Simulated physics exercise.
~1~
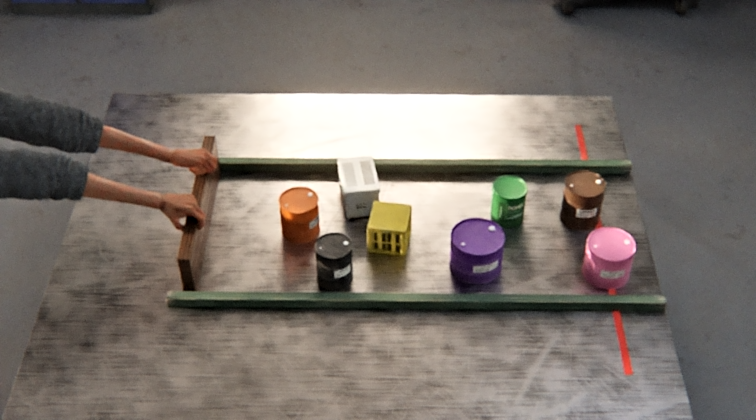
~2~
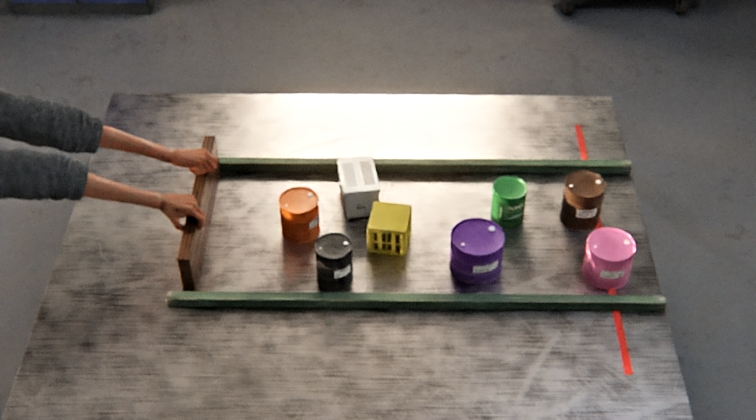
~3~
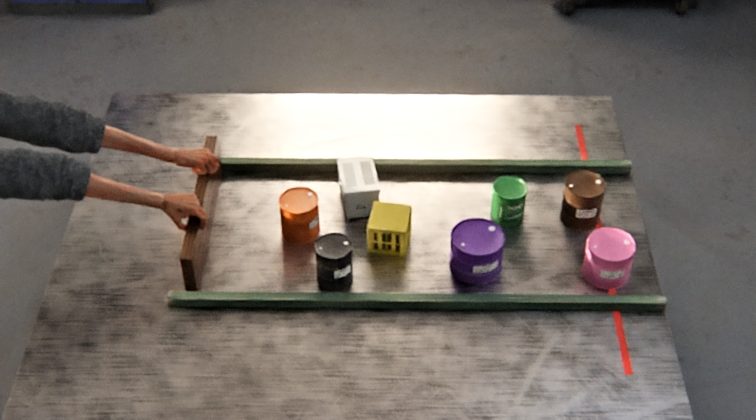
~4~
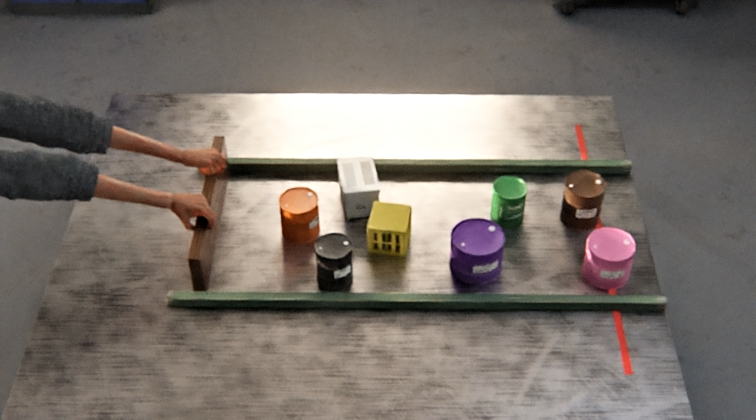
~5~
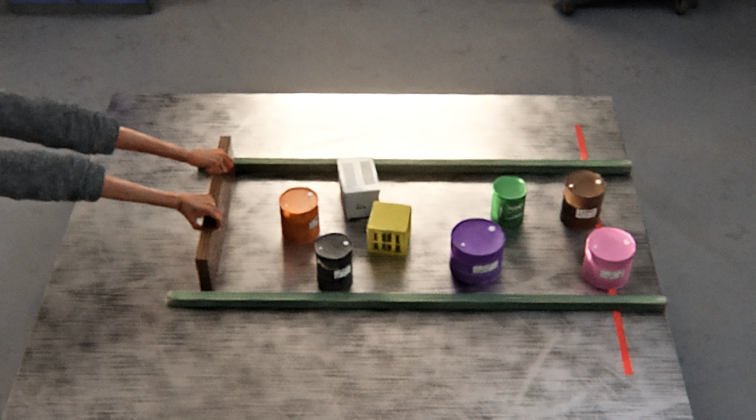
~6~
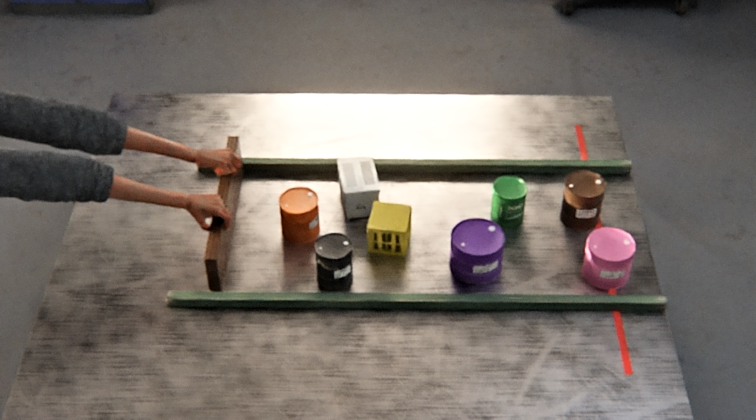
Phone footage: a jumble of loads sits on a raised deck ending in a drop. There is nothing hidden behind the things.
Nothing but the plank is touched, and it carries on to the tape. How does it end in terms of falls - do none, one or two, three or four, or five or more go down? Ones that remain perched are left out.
In the end, three or four go down.
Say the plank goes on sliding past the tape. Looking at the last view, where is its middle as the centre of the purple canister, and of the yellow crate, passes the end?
(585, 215) and (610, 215), roughly.
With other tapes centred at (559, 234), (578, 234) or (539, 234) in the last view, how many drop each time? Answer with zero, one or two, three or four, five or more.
Either one or two; 1 or 2; not one.
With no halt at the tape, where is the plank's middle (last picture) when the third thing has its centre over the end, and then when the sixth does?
Roughly (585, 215) and then roughly (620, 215).
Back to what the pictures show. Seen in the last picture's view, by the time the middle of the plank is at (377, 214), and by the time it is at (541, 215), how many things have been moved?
The number moved is 4 and then 8.
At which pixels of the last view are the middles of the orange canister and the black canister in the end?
In order, first (621, 214), then (631, 265).
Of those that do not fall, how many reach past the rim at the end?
Overhanging: 2.
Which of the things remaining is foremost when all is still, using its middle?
That would be the yellow crate.
Soon after, none off yet; pink canister at rest near (609, 258); brown canister at rest near (582, 201); green pail at rest near (508, 203).
At rest, the number that fall off is three or four; fallen, purple canister, green pail, brown canister and pink canister.
